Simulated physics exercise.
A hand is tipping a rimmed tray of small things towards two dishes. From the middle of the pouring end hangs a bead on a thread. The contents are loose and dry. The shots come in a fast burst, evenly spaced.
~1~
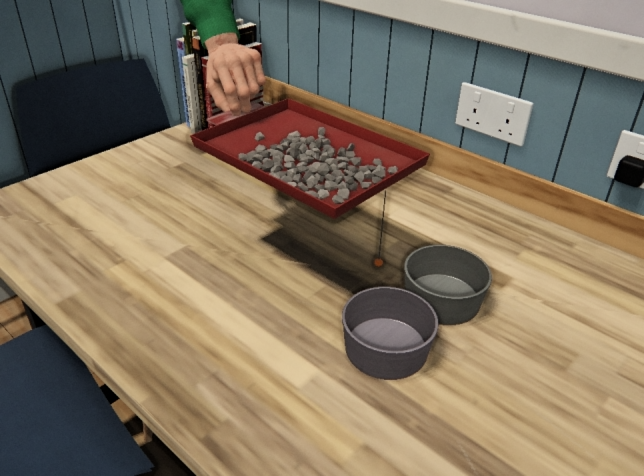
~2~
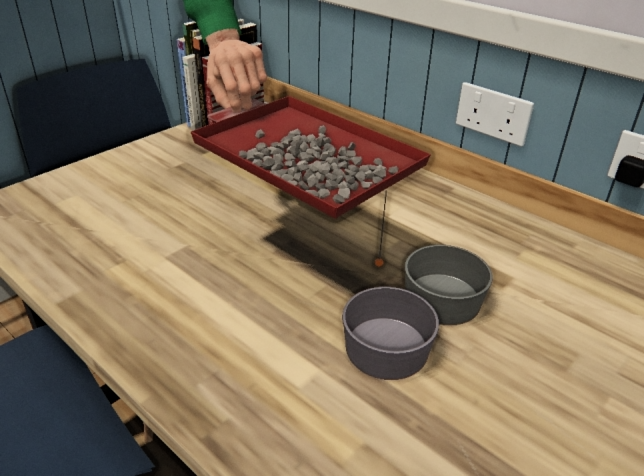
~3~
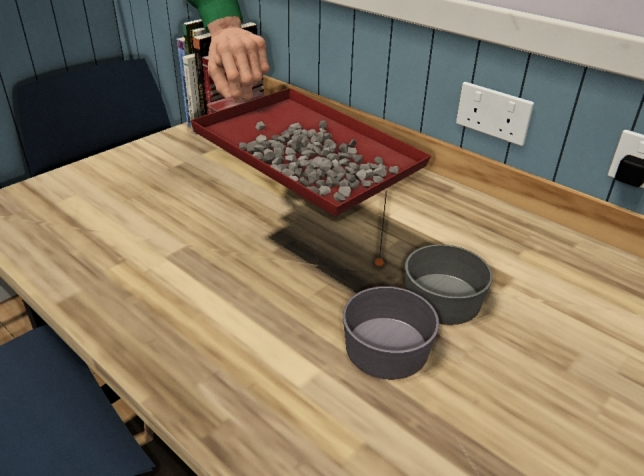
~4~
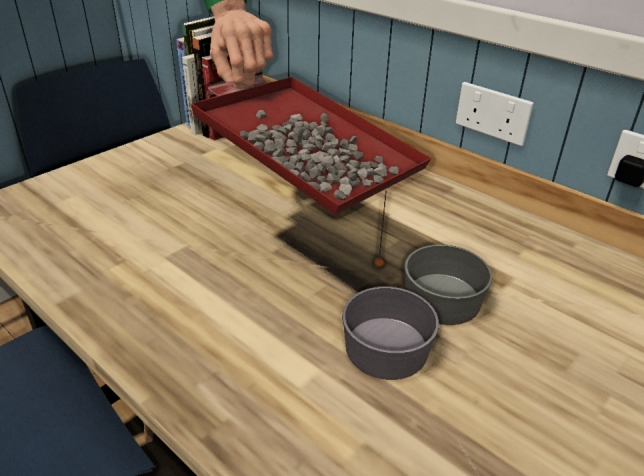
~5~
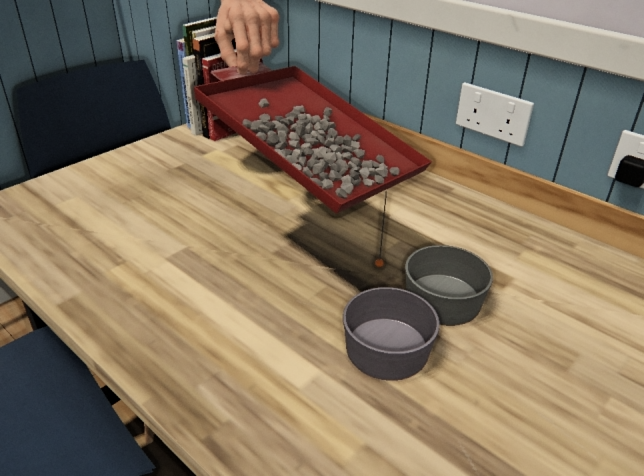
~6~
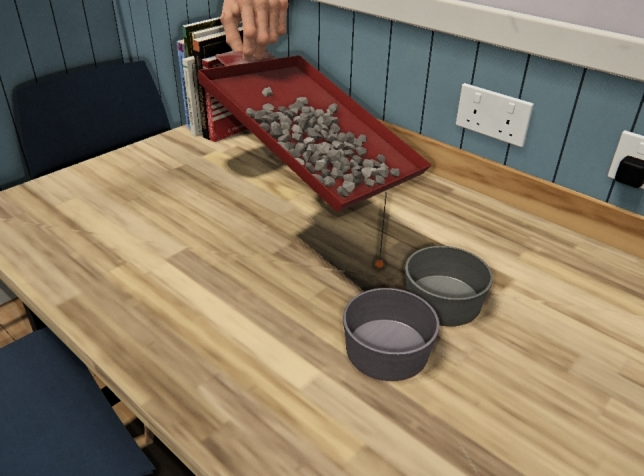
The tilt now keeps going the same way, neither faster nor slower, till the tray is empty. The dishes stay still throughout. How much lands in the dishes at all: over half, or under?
Most likely the lost part will be a minority.
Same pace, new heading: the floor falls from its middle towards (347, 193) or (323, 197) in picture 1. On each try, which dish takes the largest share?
Well, at the first place the left-side one, and at the second the left-side one.
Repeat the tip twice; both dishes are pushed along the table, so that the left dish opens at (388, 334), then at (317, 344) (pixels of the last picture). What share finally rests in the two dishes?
I'd say about 50 percent, followed by about 20 percent.
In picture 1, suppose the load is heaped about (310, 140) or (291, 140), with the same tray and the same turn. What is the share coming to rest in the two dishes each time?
Around 70 percent the first time, around 70 percent the second.
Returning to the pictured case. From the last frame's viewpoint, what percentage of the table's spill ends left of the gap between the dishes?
50 per cent, roughly.
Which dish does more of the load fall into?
Once things settle, the right of the two ends up fuller.
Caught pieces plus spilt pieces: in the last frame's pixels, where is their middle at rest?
The centre settles at about (438, 293).
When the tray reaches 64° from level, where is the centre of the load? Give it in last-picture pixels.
At about (394, 161).
Soon after the last picture, tray tipped steeply; nearly all on the tray; a small part in the air.
A little later, tray tipped past a quarter turn; about a third on the tray; a stray few in the left dish; about a third in the right dish; a small part outside both; a small part in the air.
Later still, tray tipped past a quarter turn; a small part in the left dish; about half in the right dish; about a third outside both.
At rest, tray tipped past a quarter turn; a small part in the left dish; about half in the right dish; about a third outside both.
